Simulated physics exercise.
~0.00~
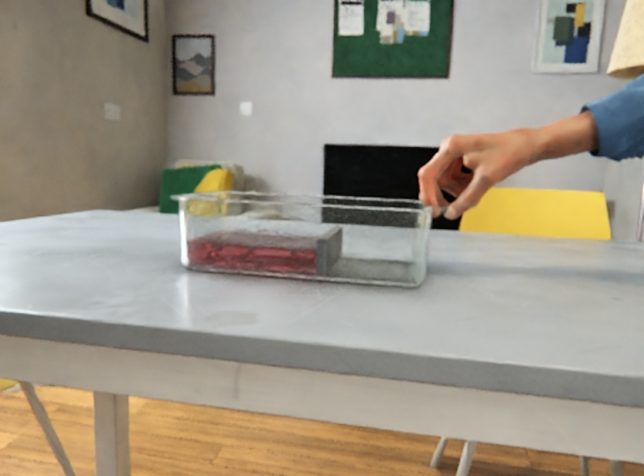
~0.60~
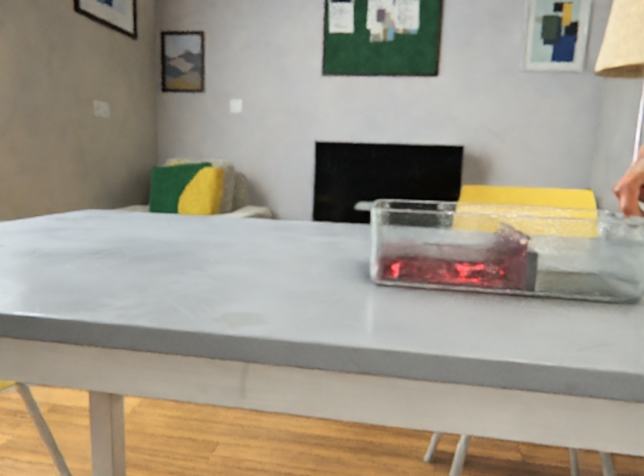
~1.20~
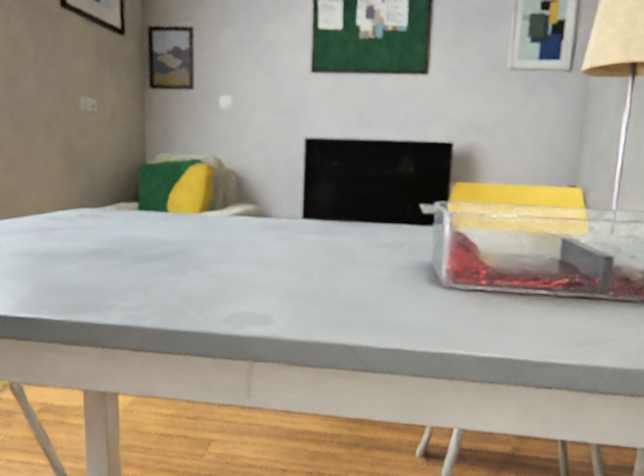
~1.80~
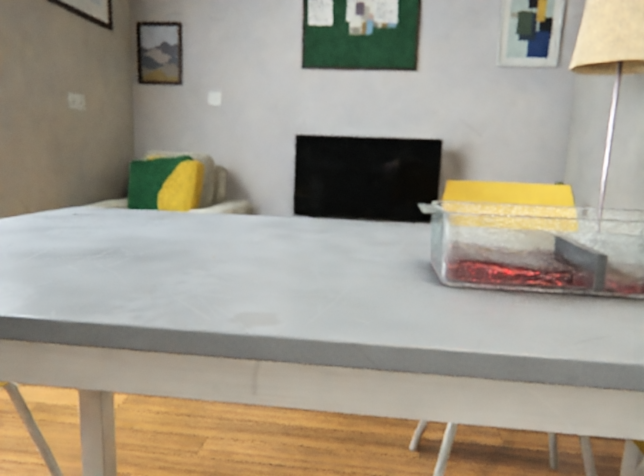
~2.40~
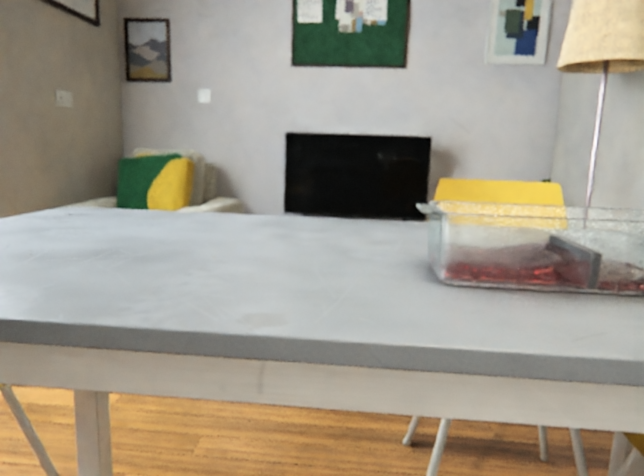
A hand pulling a clear divided box of red liquid rightward across a grey table, the liquid sloshing before the box rests.
